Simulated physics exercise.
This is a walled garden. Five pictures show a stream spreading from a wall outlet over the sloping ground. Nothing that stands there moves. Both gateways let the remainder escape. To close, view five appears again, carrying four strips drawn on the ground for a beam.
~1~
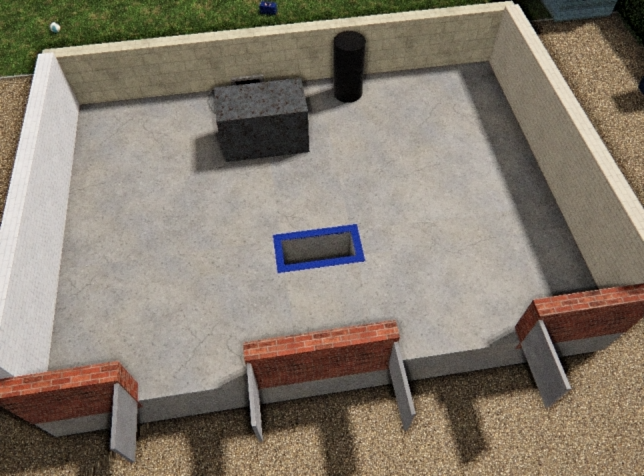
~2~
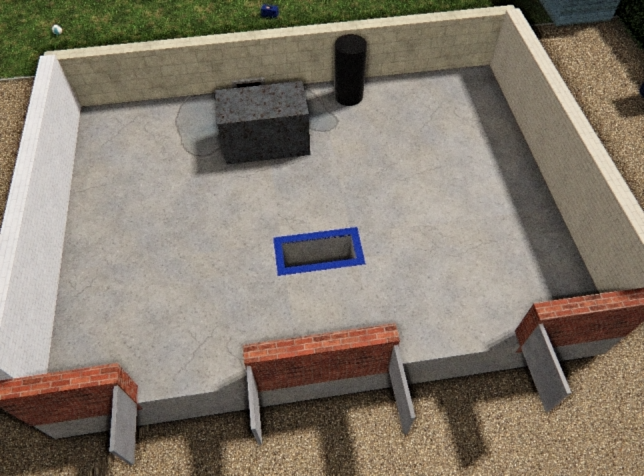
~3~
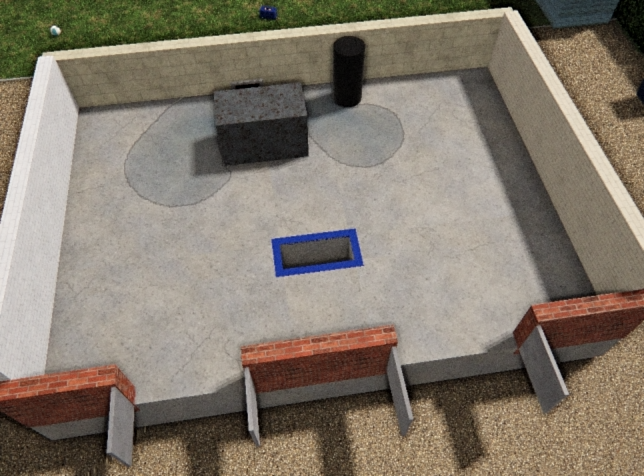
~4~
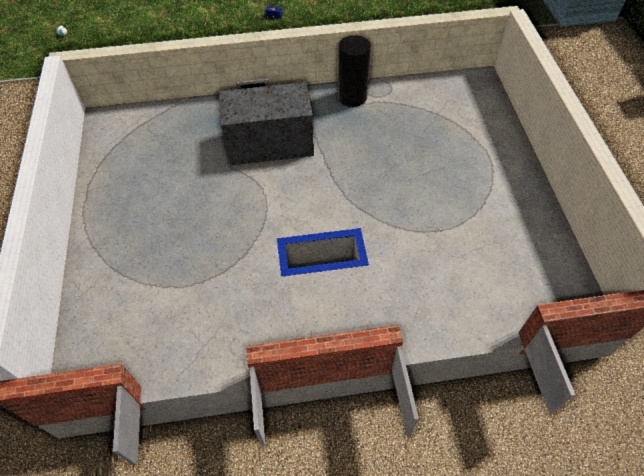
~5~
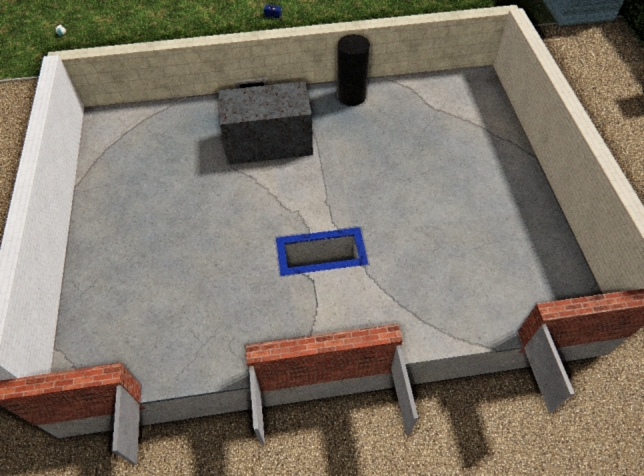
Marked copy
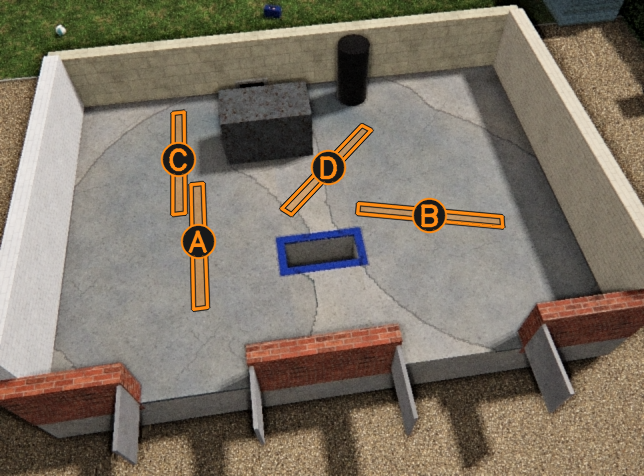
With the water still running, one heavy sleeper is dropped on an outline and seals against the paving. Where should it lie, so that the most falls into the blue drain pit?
Use place C.
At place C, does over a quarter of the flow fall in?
No.
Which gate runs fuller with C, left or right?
The right one.
On the marked copy, A from (200, 308) to (197, 184); B from (358, 208) to (502, 221); C from (179, 213) to (178, 112); D from (286, 211) to (366, 127).
Choosing A, about 6 % of the stream runs into the blue drain pit, about 94 % out by the gates.
Choosing B, about 8 % of the stream runs into the blue drain pit, about 92 % out by the gates.
Choosing C, about 14 % of the stream runs into the blue drain pit, about 86 % out by the gates.
Choosing D, about 6 % of the stream runs into the blue drain pit, about 94 % out by the gates.
